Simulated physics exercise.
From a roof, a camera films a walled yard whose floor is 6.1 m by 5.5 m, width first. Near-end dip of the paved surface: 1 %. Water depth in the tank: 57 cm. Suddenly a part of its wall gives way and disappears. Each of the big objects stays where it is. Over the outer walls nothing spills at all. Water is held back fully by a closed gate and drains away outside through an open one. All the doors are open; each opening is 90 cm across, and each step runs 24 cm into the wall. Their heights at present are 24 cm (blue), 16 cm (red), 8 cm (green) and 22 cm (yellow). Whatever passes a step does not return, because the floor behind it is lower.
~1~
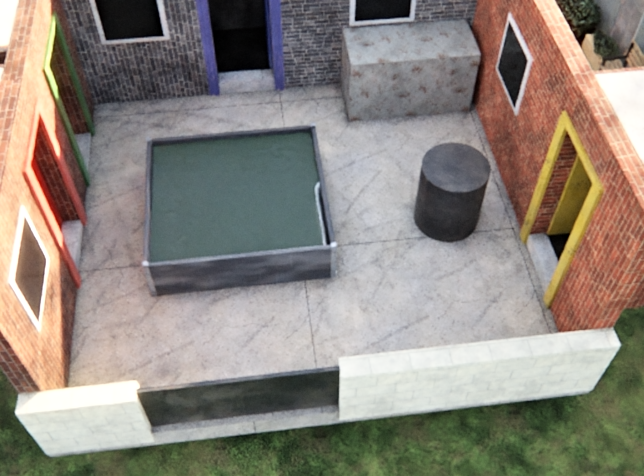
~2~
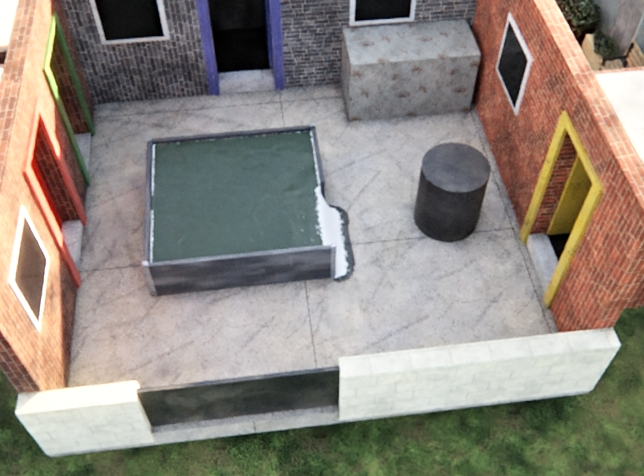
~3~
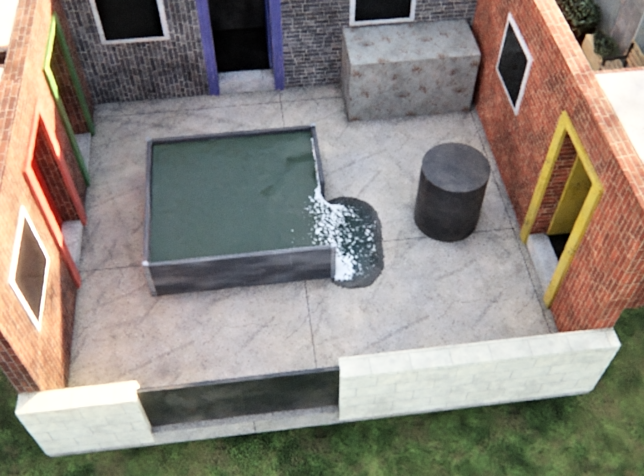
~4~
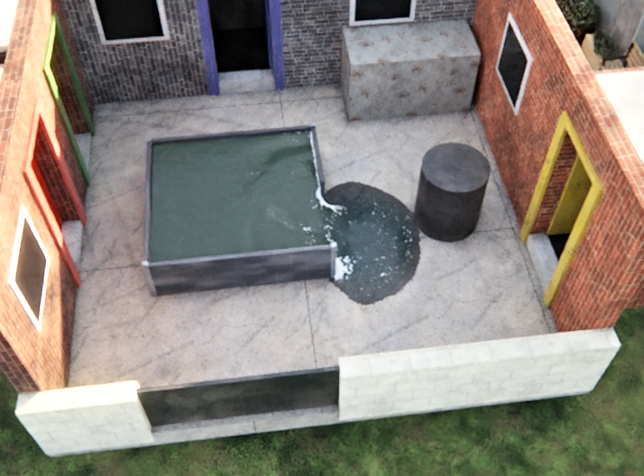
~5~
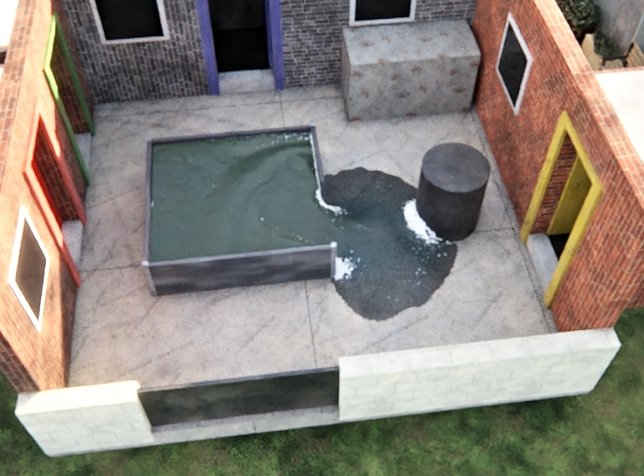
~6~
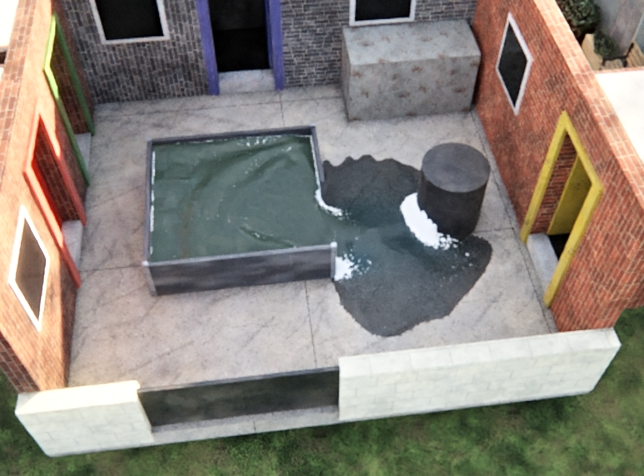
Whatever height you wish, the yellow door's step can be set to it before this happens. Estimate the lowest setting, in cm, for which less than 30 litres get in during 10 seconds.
Around 20 cm.
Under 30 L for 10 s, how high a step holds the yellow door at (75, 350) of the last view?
9.5 cm.
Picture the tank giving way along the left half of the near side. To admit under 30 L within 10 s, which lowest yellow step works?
Minimum height: Approx. 11.0 cm.
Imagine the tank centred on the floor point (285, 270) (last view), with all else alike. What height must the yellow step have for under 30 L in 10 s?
About 28 cm.
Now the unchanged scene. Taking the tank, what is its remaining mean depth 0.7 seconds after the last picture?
Near 43 cm, averaged.
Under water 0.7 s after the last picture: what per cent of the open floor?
Near 25 per cent of the open floor.
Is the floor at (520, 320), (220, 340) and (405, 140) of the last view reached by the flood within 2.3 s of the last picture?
In the order asked: Soaked, untouched, soaked.
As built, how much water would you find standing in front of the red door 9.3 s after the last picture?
Depth: Near 11.0 cm.
Then, 0.7 s after the last picture water covers 25 % of the floor, deepest (38 cm) near (407, 229); 18 cm at the yellow door, 0 litres in over its 22 cm step.
Then, 2.3 s after the last picture water covers 40 % of the floor, deepest (33 cm) near (546, 368); 25 cm at the yellow door, 9 litres in over its 22 cm step.
Then, 9.3 s after the last picture water covers 100 % of the floor, deepest (16 cm) near (96, 239); 12 cm at the yellow door, 17 litres in over its 22 cm step.
At the yellow door as built, the water peaked near 25 cm, 2.1 s after the last picture.
Run again over the same 10 s with other heights there, 53 litres in over 18 cm, 5 litres over 25 cm. The limit of 30 litres is kept from about 20 cm up.
